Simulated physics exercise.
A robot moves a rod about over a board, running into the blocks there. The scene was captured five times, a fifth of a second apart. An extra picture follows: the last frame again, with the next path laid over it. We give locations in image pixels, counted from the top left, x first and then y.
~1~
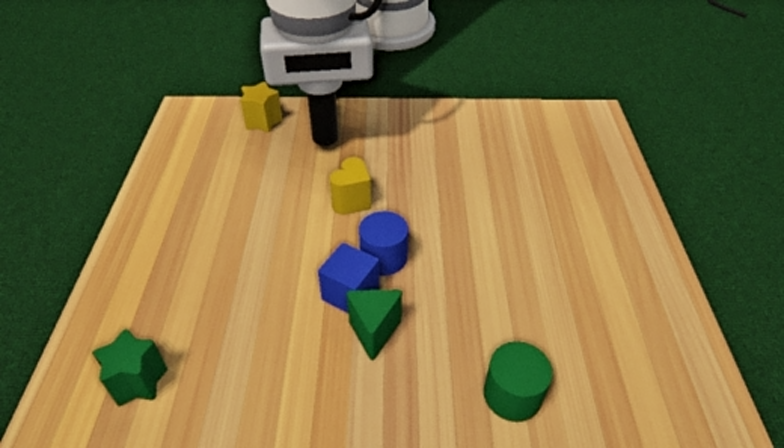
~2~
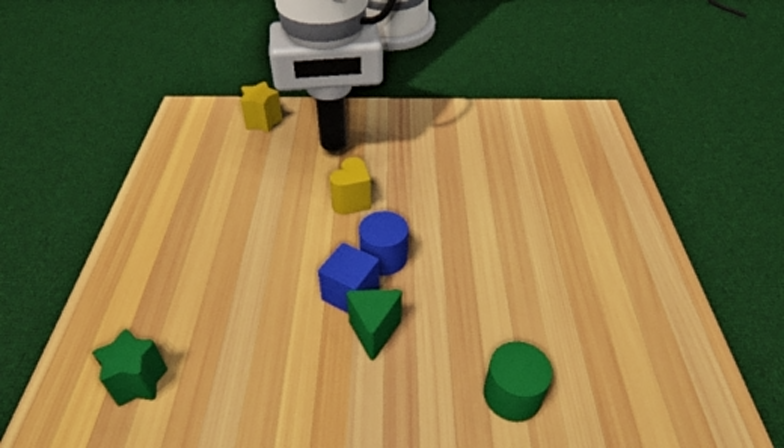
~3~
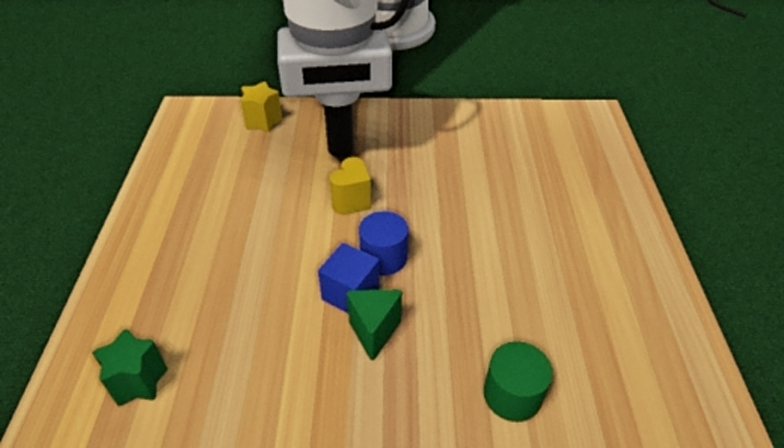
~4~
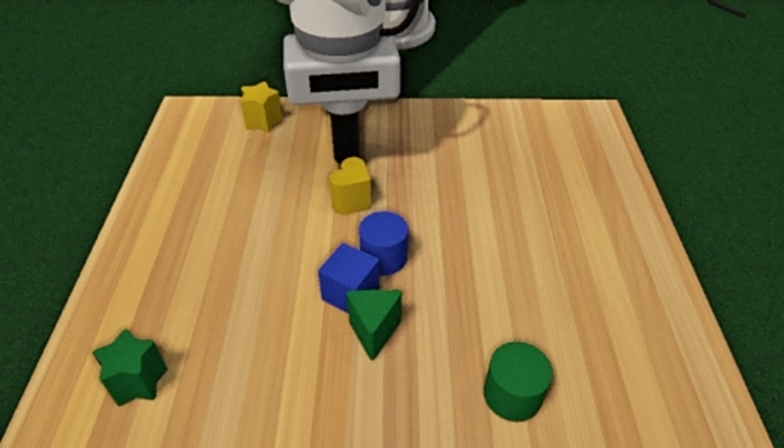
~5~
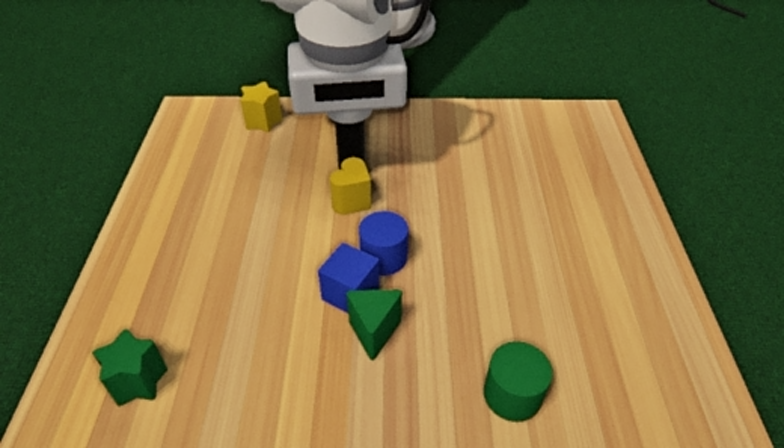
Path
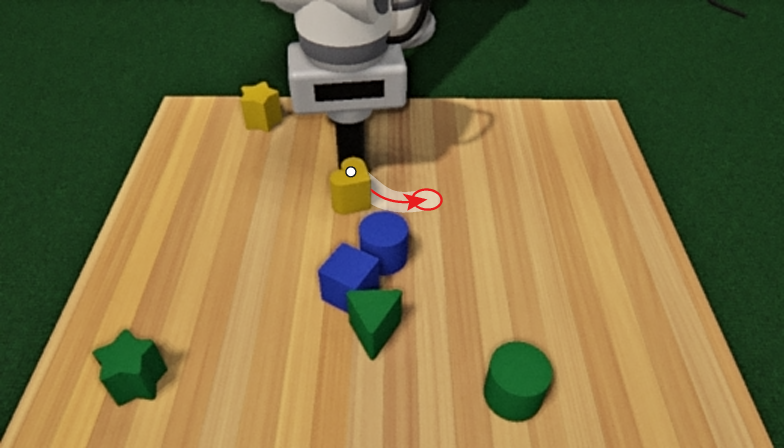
The robot's black rod moved a short way right and toward the viewer, closing in on the yellow heart block from behind, while the blue, green and other yellow blocks on the wooden board stayed still.
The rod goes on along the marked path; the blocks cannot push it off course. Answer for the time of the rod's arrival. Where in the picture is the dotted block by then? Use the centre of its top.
At pixel (355, 186).
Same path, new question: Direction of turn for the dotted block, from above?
It rotates clockwise.
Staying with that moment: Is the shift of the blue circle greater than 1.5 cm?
That would be a no.
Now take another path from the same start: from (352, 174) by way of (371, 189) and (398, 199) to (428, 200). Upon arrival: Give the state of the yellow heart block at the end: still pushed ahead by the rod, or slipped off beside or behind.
Once the path is finished, the yellow heart block lies beside or behind the rod.
Path on the board, from (352, 174) by way of (371, 190) and (396, 201) to (427, 199); the dot is on the yellow heart block.
The first path, step by step. One third of the way, rod (371, 182); yellow heart block (353, 183), turned 35° clockwise.
Two thirds of the way, rod (397, 193); yellow heart block (355, 186), turned 55° clockwise.
At the end, rod (428, 191); yellow heart block (355, 186), turned 55° clockwise; blue circle in place.
